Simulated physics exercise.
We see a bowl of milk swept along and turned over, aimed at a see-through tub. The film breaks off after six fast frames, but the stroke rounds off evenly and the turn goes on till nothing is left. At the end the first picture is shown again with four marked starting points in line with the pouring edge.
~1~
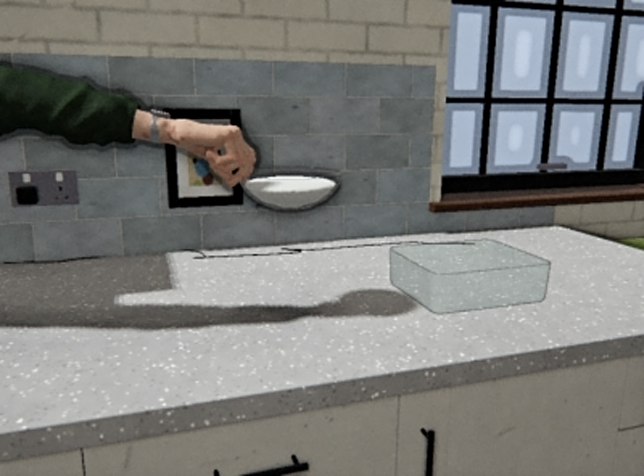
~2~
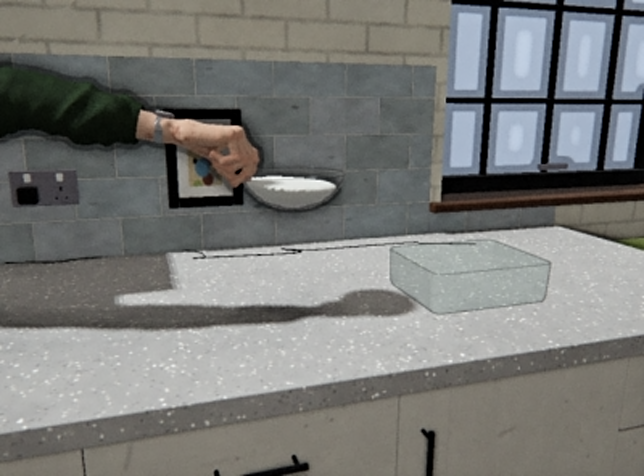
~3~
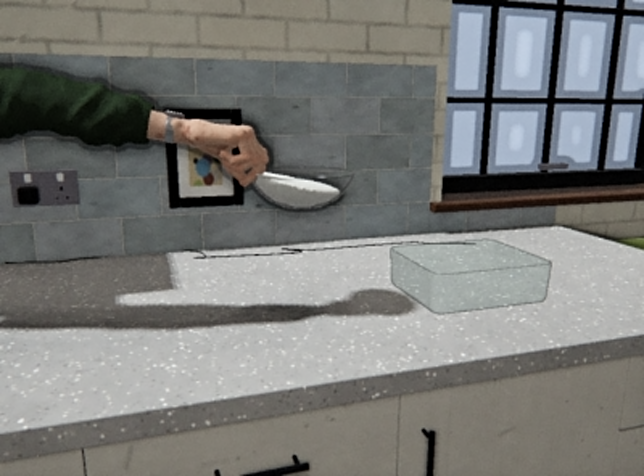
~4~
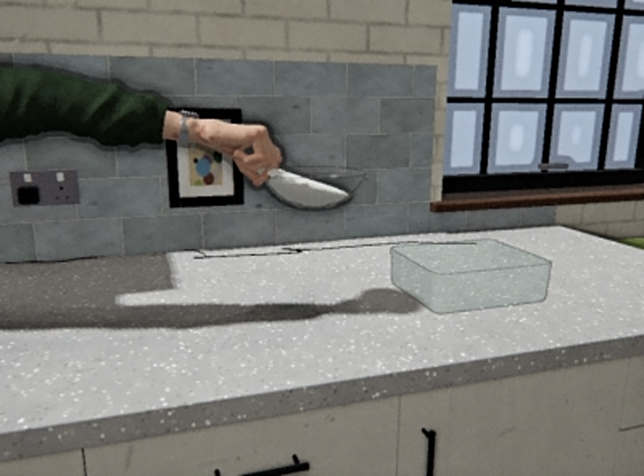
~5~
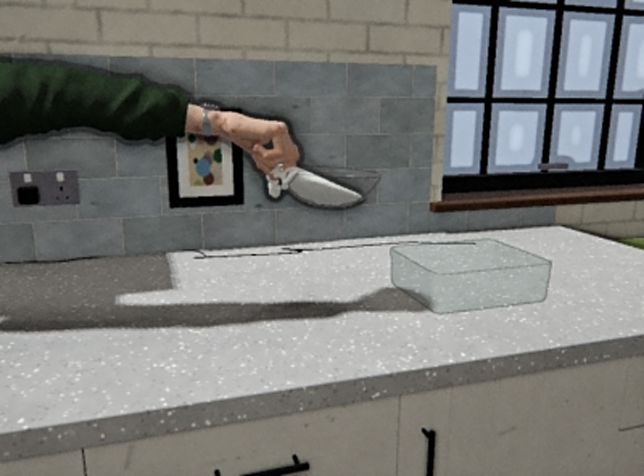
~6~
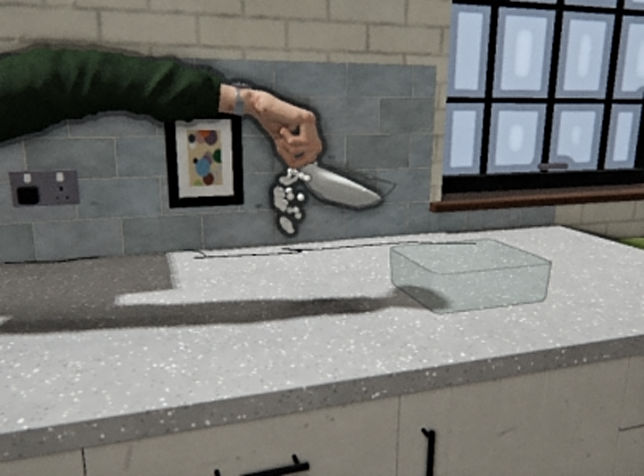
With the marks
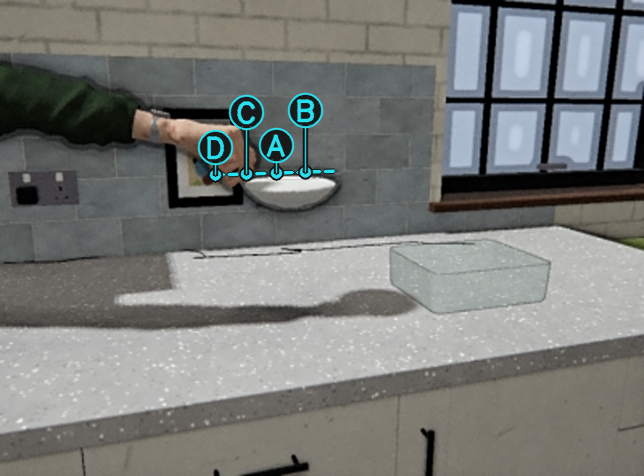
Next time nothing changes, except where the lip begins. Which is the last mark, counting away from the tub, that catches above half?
The answer is place B.
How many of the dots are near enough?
One of them.
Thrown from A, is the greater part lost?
Yes.
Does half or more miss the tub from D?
Yes, it does.
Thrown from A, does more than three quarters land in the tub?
No, less.
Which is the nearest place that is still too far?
That would be A.
On the marked copy, A at (276, 173); B at (305, 172); C at (246, 174); D at (215, 175).
If A is chosen, about 26 % lands in the tub, 66 % falls short and 8 % goes beside or beyond.
If B is chosen, about 63 % lands in the tub, 23 % falls short and 14 % goes beside or beyond.
If C is chosen, about 0 % lands in the tub, 98 % falls short.
If D is chosen, about 0 % lands in the tub, 100 % falls short.
